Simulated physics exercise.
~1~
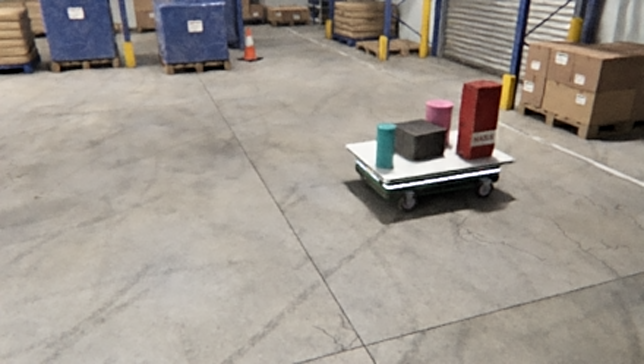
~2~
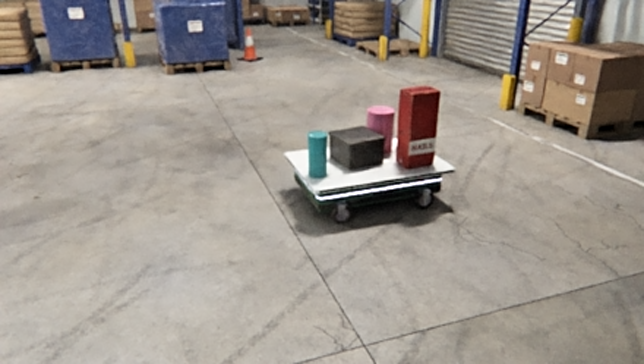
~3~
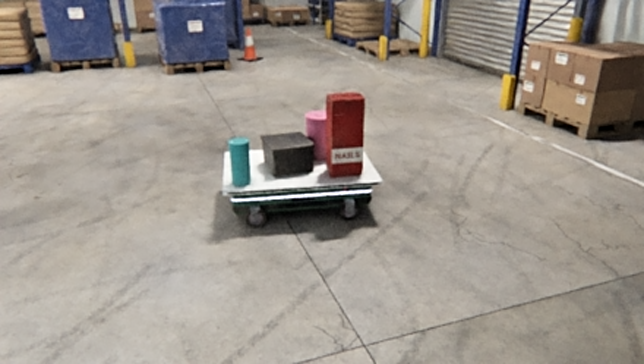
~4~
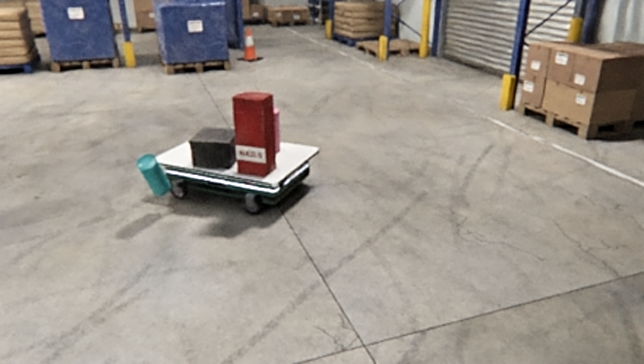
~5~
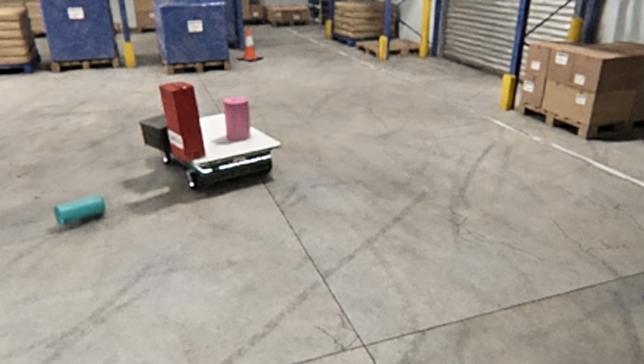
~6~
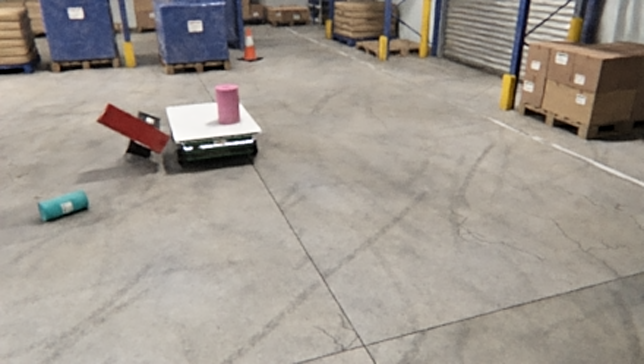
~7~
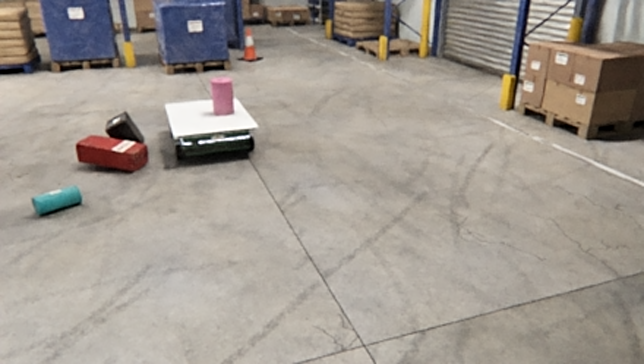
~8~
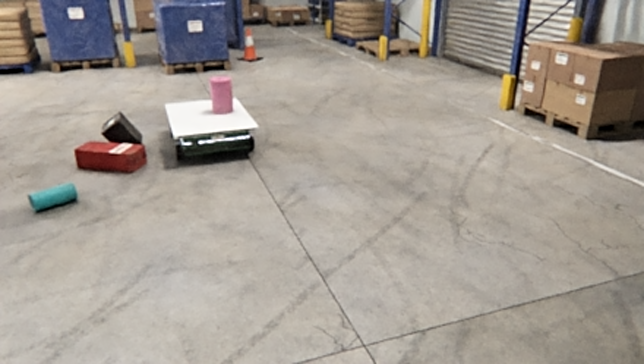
In a warehouse, a low robot cart carrying four items rolled left and swung around, and the turquoise canister tipped off first, followed by the dark box and the tall red box, before the cart stopped with only the pink pail still standing on it.
